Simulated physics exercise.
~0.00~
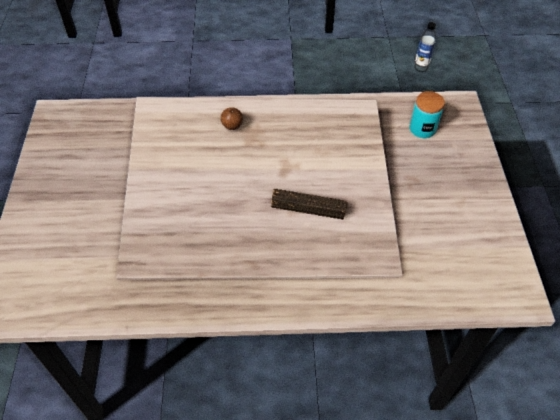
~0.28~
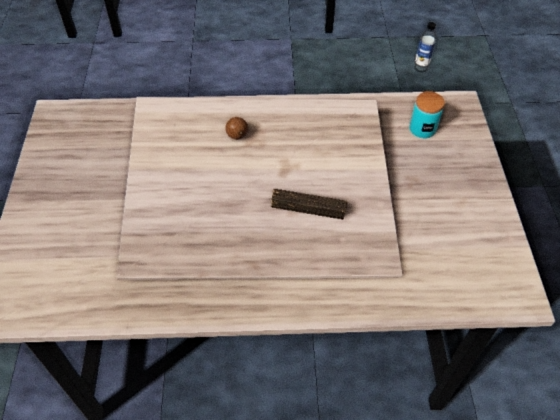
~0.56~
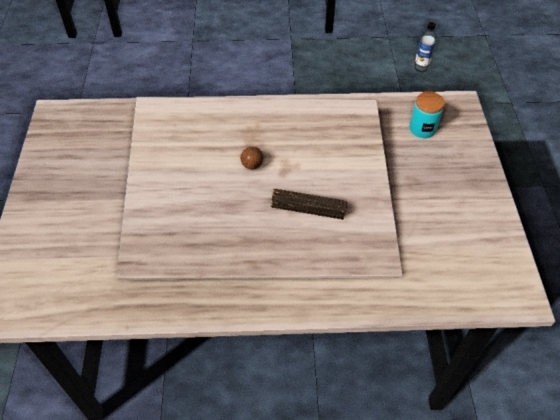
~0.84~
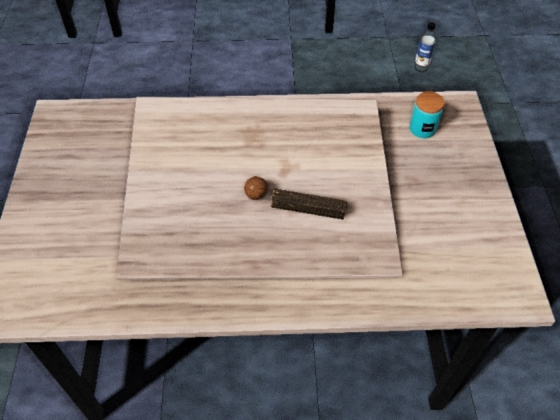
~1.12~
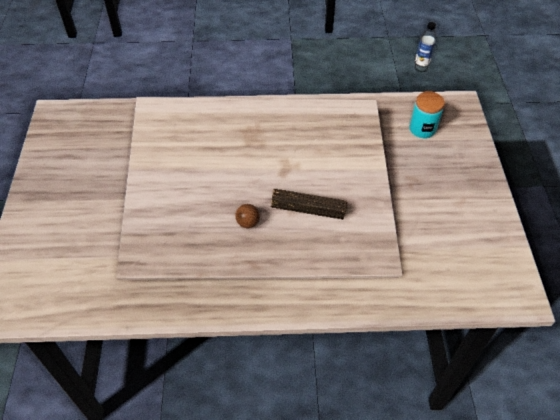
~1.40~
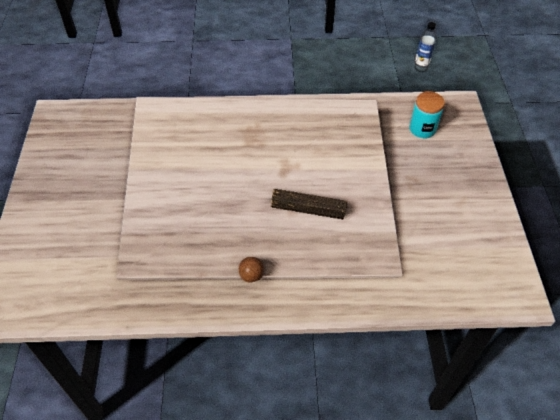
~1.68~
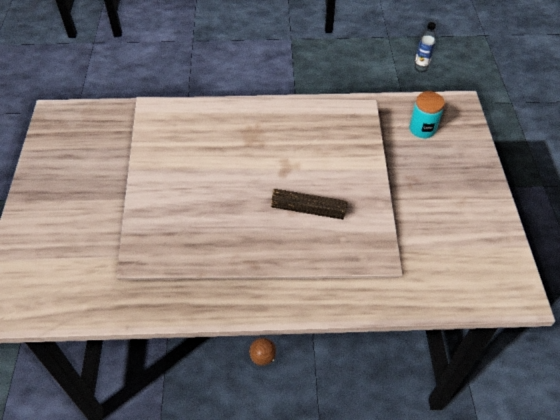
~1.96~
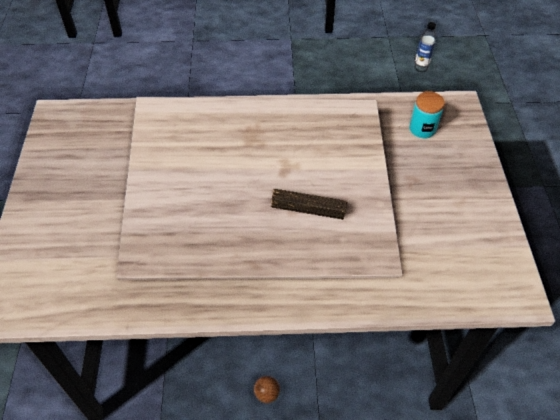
A wooden board on a table lets a brown ball roll off its near edge to the floor.
